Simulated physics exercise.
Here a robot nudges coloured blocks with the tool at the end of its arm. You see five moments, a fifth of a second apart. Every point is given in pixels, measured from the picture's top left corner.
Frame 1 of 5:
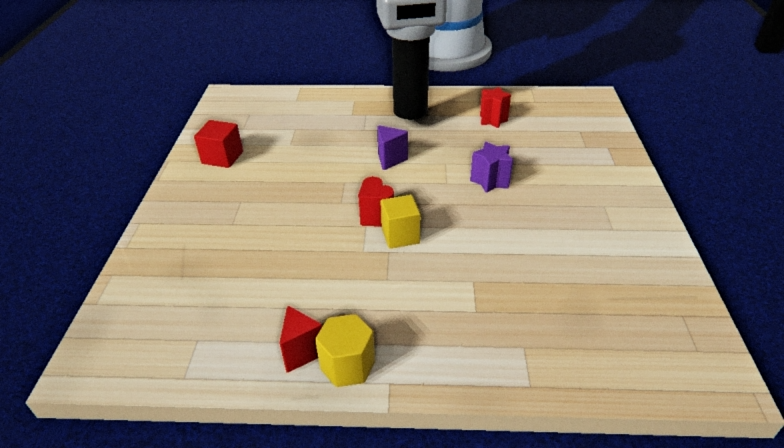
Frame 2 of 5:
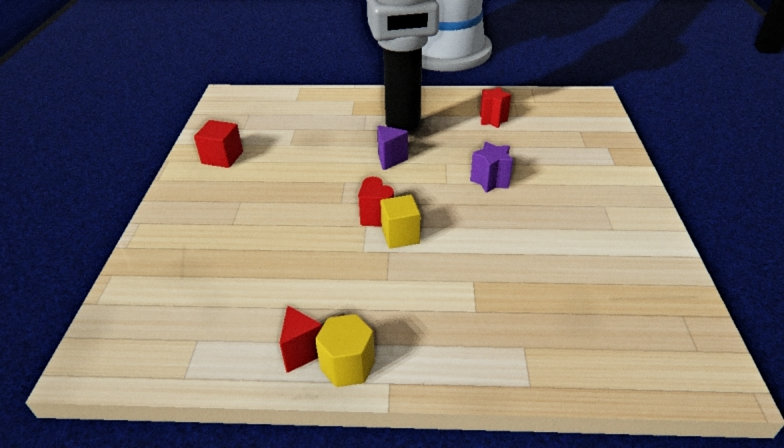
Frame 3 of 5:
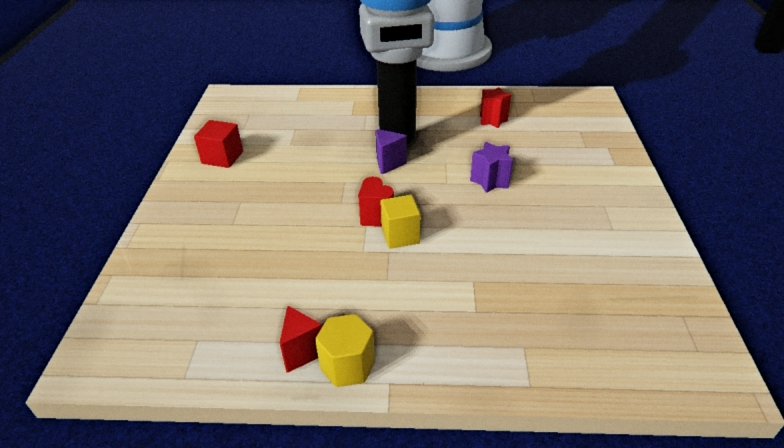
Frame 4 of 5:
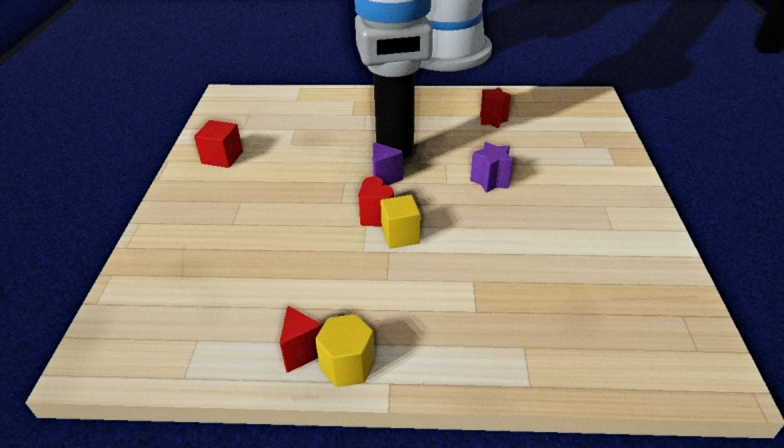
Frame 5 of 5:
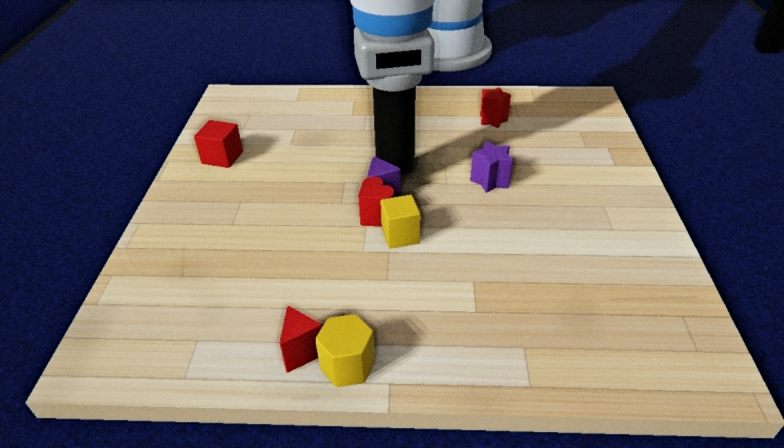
A robot arm's black tool moves down from the back of a wooden board toward a purple triangular block while the other coloured blocks stay still. It then pushes the purple piece a short way forward, slightly left, until it sits right behind the red heart-shaped block beside a yellow one.
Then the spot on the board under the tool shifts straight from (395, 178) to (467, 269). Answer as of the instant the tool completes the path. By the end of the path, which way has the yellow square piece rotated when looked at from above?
Looking down, it rotates clockwise.
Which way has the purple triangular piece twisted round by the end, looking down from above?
Answer: With the clock.
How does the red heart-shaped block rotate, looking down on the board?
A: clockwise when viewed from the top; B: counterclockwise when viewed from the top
That would be B.
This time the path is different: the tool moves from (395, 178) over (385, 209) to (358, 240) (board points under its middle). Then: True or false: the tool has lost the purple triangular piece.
True.
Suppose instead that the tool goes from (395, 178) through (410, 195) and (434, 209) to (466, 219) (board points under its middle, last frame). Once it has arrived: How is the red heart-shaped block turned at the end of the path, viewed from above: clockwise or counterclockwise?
The turn is anti-clockwise.
On the path given first. One third of the way, tool (416, 192); red heart-shaped block (372, 191), turned 20° anticlockwise; purple triangular piece (378, 173), turned 30° clockwise.
Two thirds of the way, tool (440, 221); red heart-shaped block (372, 191), turned 20° anticlockwise; purple triangular piece (378, 173), turned 30° clockwise; yellow square piece (402, 216), turned 60° clockwise.
At the end, tool (468, 255); red heart-shaped block (372, 191), turned 20° anticlockwise; purple triangular piece (378, 173), turned 30° clockwise; yellow square piece (402, 217), turned 65° clockwise; purple star still.
